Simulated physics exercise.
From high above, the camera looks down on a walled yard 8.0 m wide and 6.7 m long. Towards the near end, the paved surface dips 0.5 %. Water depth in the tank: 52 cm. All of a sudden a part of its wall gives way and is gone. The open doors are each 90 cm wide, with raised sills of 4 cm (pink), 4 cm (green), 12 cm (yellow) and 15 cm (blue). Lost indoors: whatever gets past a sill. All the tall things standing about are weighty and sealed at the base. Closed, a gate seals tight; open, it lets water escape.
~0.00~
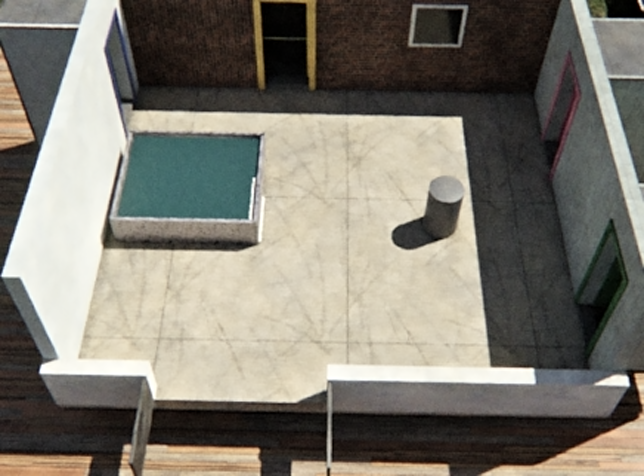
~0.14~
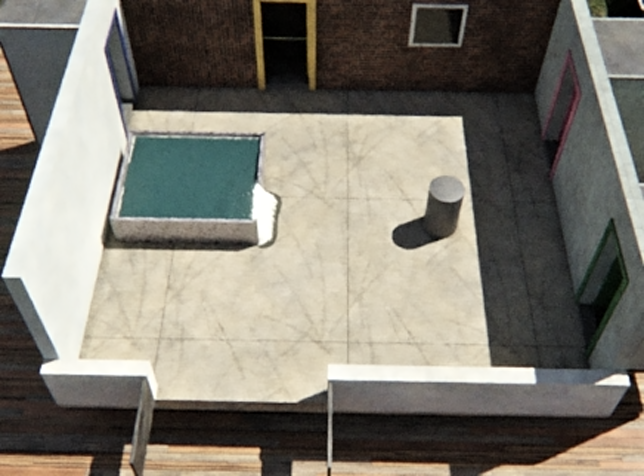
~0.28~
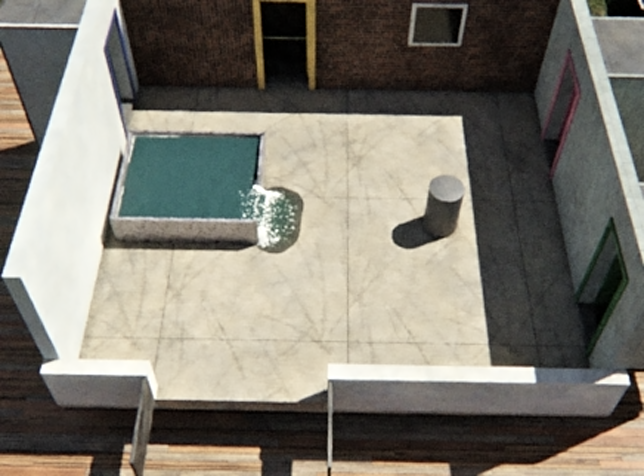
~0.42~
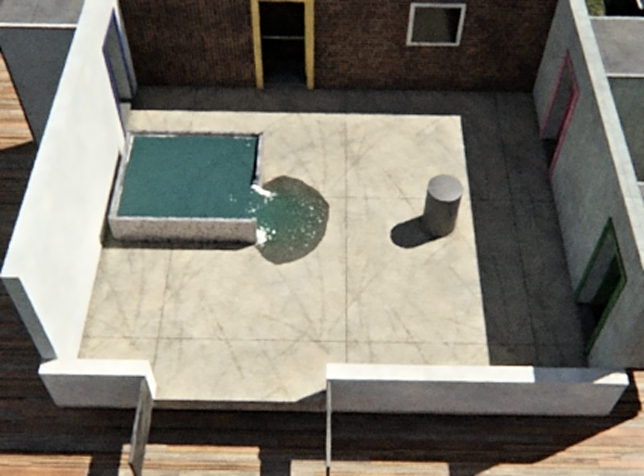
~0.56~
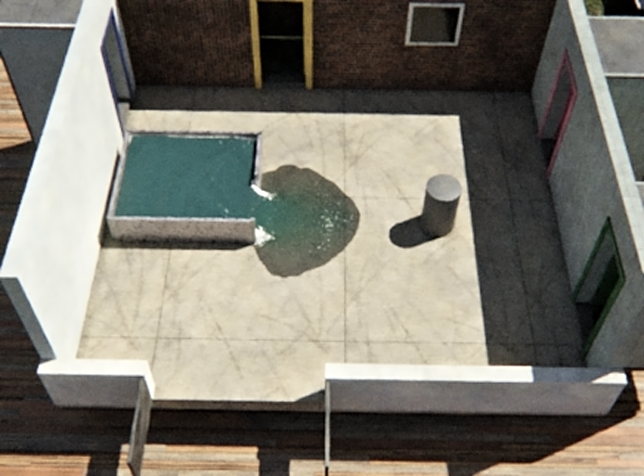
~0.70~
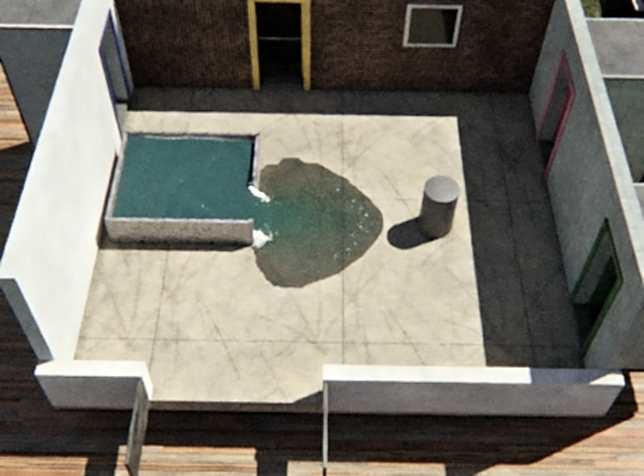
To begin with, a raised tank of still green water sits at the left of a sunlit walled yard, with a grey cylinder standing to the right. Part of the tank's right wall gives way and white, foaming water pours out, then spreads rightward across the pale paving in a widening dark pool, nearing the cylinder.
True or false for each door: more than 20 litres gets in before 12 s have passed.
Pink door true, green door true, yellow door false, blue door false.
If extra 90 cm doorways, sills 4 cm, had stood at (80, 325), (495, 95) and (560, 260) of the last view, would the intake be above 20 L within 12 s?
In that order: Below, over, over.
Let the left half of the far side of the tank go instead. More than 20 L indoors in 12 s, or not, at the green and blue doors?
The green door comes out less than that and the blue door more than that.
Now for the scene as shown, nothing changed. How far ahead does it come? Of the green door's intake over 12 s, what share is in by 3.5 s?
Some 15 per cent by then.
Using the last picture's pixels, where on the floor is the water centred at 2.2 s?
I'd put it close to (256, 212).
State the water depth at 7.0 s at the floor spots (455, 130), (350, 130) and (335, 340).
Approximately 5, 1 and 1 centimetres, going through them in turn.
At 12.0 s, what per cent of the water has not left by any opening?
Still there: Roughly 86 %.
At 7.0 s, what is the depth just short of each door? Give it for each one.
Centimetres: Pink 8 / green 9 / yellow 0 / blue 0.
After 1.4 s water covers 20 % of the floor and is deepest (32 cm) near (257, 230); pink door not reached, green door not reached, yellow door not reached, blue door not reached.
After 2.2 s water covers 35 % of the floor and is deepest (28 cm) near (257, 230); pink door not reached, green door not reached, yellow door not reached, blue door not reached.
After 3.5 s water covers 55 % of the floor and is deepest (28 cm) near (586, 393); pink door 7 cm at the sill, 19 L in, green door 10 cm at the sill, 28 L in, yellow door not reached, blue door not reached.
After 7.0 s water covers 55 % of the floor and is deepest (12 cm) near (470, 302); pink door 8 cm at the sill, 77 L in, green door 9 cm at the sill, 144 L in, yellow door not reached, blue door not reached.
After 12.0 s water covers 80 % of the floor and is deepest (7 cm) near (557, 361); pink door 5 cm at the sill, 103 L in, green door 7 cm at the sill, 204 L in, yellow door 3 cm at the sill, 0 L in, blue door not reached.
